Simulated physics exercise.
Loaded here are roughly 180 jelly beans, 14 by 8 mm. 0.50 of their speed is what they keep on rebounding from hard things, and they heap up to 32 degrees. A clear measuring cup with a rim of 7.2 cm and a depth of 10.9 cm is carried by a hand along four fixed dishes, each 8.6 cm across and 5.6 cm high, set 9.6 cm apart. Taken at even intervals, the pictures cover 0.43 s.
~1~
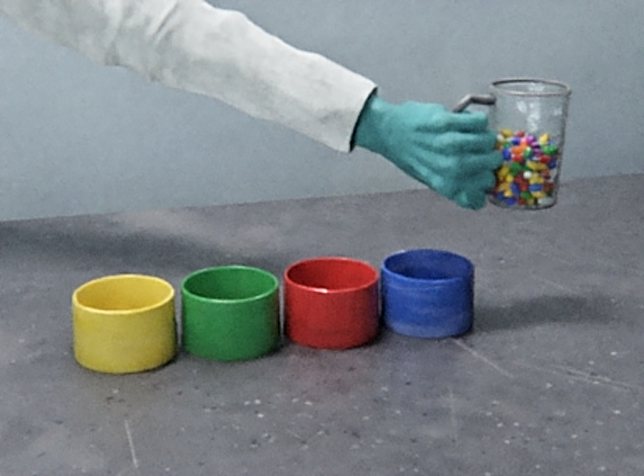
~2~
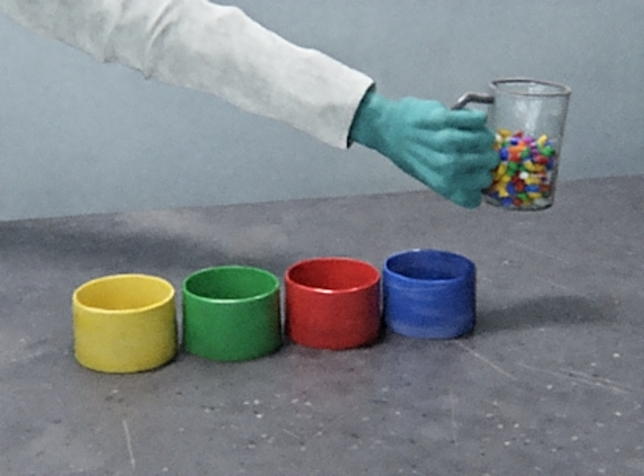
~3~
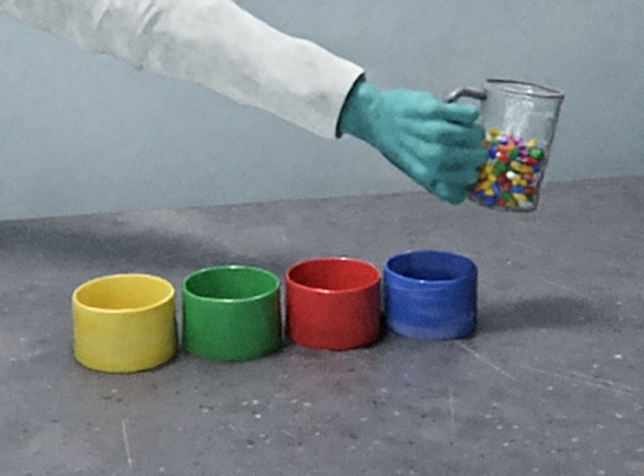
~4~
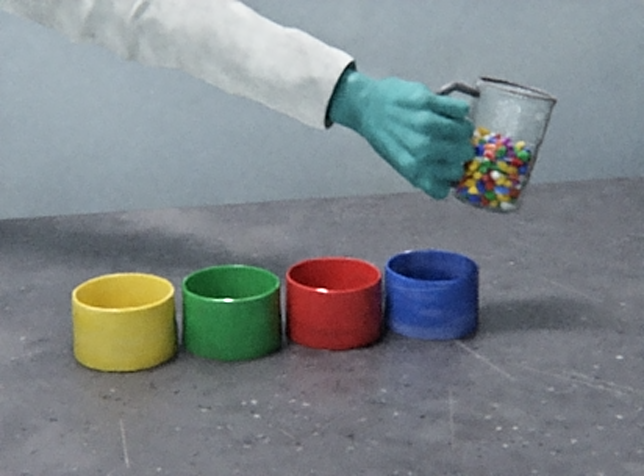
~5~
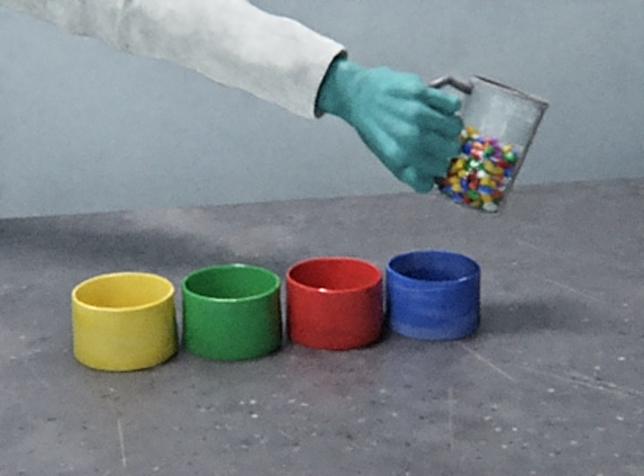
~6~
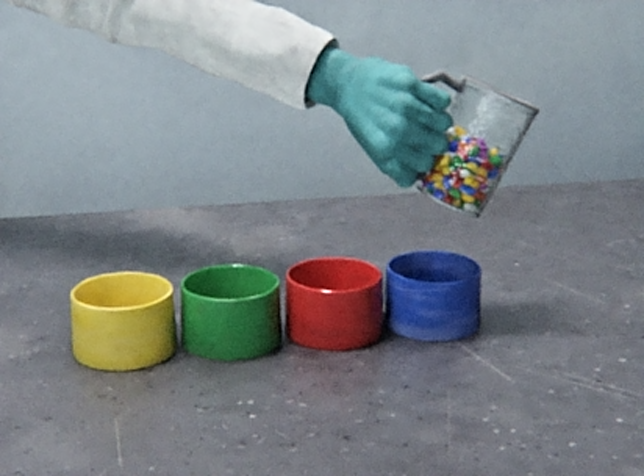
Gloved hand moving a clear cup of colourful jelly beans leftward while tilting it, above blue, red, green and yellow dishes.
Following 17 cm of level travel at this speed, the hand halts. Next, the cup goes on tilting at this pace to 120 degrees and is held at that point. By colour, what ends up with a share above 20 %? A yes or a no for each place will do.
Red - no; blue - yes; green - no; yellow - no; counter - no.
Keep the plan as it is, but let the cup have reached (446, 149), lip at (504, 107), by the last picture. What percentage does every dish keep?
Dish by dish: Red 0 per cent, blue 100 per cent, green 0 per cent, yellow 0 per cent.
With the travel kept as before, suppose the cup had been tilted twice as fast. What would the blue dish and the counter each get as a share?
The blue dish would get 100 and the counter 0.
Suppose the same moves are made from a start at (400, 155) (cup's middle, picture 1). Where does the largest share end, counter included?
Most goes to: Red.
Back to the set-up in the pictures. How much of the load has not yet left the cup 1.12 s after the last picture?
It works out to about 100 per cent of the load.
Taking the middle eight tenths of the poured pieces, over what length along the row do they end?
It spans roughly 5 centimetres along the row.
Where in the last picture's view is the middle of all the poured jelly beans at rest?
Approximately (434, 297) in the last picture.
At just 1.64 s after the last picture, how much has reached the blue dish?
Roughly 80 %.
Then, 0.67 s after the last picture, tilt 69 degrees; cup holds 100 %.
Then, 1.12 s after the last picture, tilt 99 degrees; cup holds 100 %.
Then, 1.64 s after the last picture, tilt 120 degrees; cup holds 20 %, blue 80 %.
In the end, red 0 %, blue 100 %, green 0 %, yellow 0 %, counter 0 %.
